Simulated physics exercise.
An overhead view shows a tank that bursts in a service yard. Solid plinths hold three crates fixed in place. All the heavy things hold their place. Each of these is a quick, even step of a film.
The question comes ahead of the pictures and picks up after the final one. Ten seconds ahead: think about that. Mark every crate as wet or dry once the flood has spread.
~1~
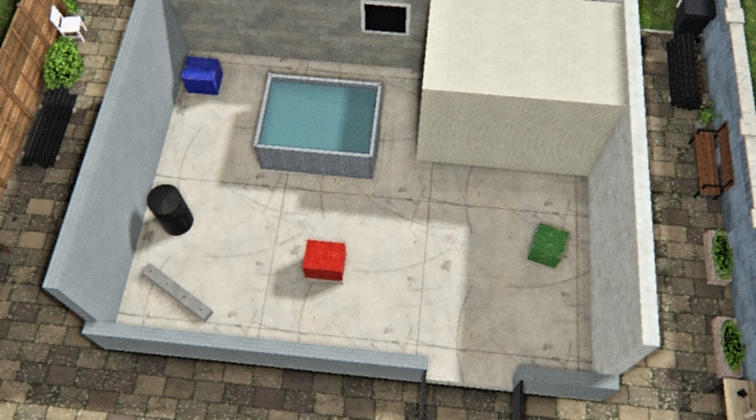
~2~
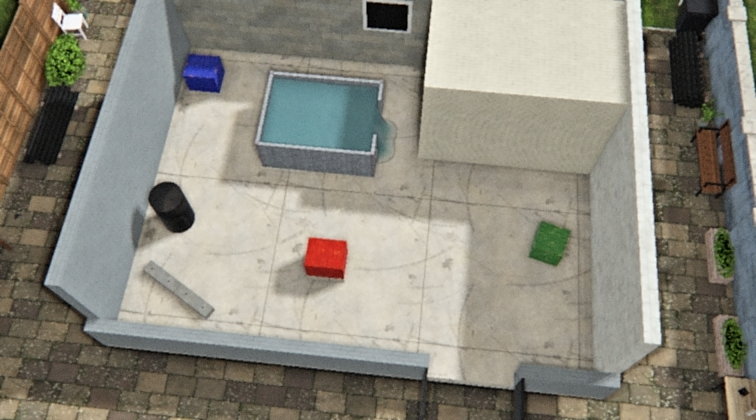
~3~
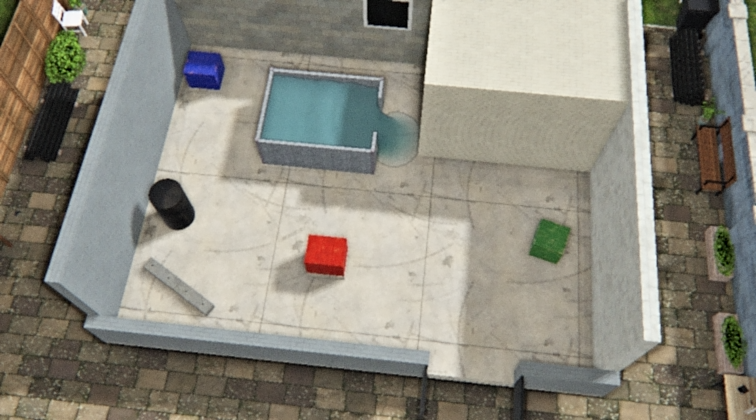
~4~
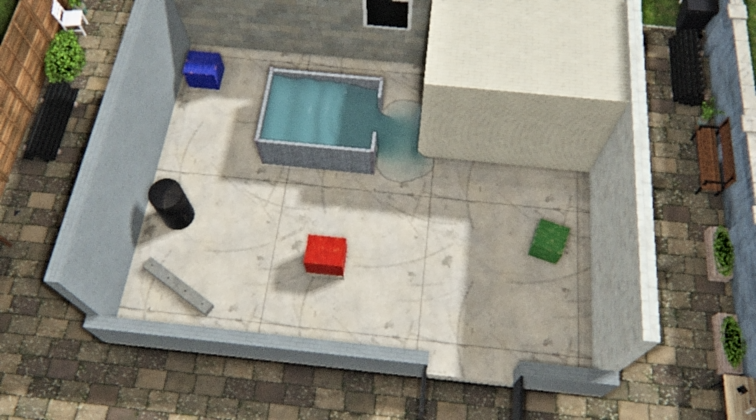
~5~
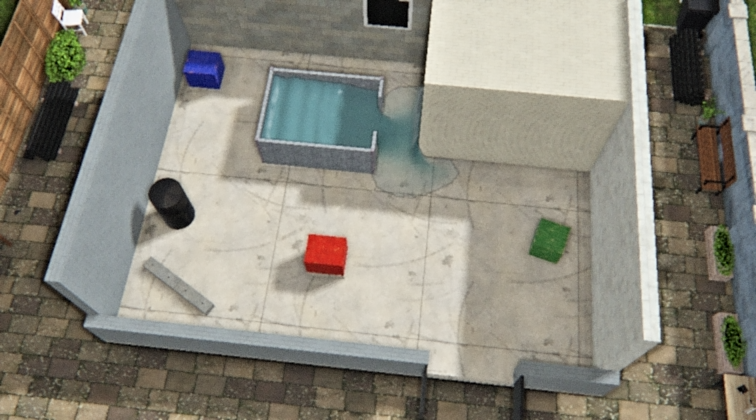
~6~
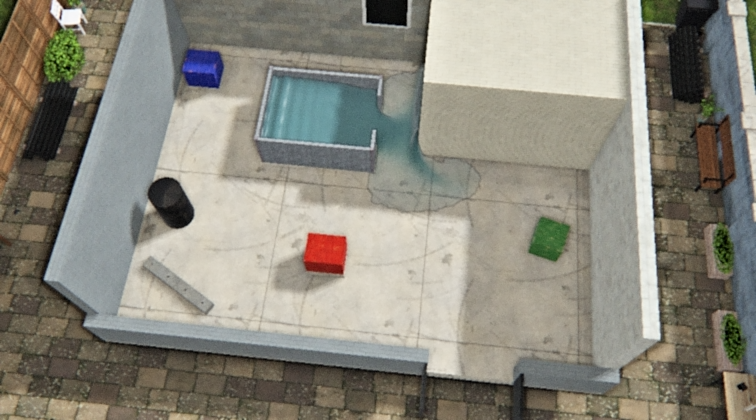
Blue crate: Wet, green crate: Wet, red crate: Dry.
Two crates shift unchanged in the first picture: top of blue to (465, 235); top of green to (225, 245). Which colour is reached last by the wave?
The green crate.
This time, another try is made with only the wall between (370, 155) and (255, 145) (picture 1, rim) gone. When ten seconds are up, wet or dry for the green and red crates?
Observed: Green is doused; red is doused.
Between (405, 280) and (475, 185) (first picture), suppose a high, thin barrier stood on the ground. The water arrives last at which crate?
That would be the green crate.
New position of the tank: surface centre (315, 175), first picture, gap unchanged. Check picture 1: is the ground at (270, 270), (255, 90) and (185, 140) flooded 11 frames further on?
Results in order - left untouched, left untouched, left untouched.
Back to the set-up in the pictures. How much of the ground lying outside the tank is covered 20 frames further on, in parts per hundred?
That works out at 60 %.
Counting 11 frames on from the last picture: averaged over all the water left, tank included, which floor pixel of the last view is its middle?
Close to pixel (361, 143).
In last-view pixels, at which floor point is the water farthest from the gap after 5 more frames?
The front should reach about (527, 268).
A moment on, water covers 20 % of the floor; the blue crate not reached, the green crate water round its plinth, the red crate not reached.
Next, water covers 50 % of the floor; the blue crate not reached, the green crate water round its plinth, the red crate water round its plinth.
Then, water covers 60 % of the floor; the blue crate water round its plinth, the green crate water round its plinth, the red crate water round its plinth.
Later, water covers 85 % of the floor; the blue crate water round its plinth, the green crate water round its plinth, the red crate water round its plinth.
In the end, water covers 95 % of the floor; the blue crate was topped, the green crate was topped, the red crate stayed above the water.
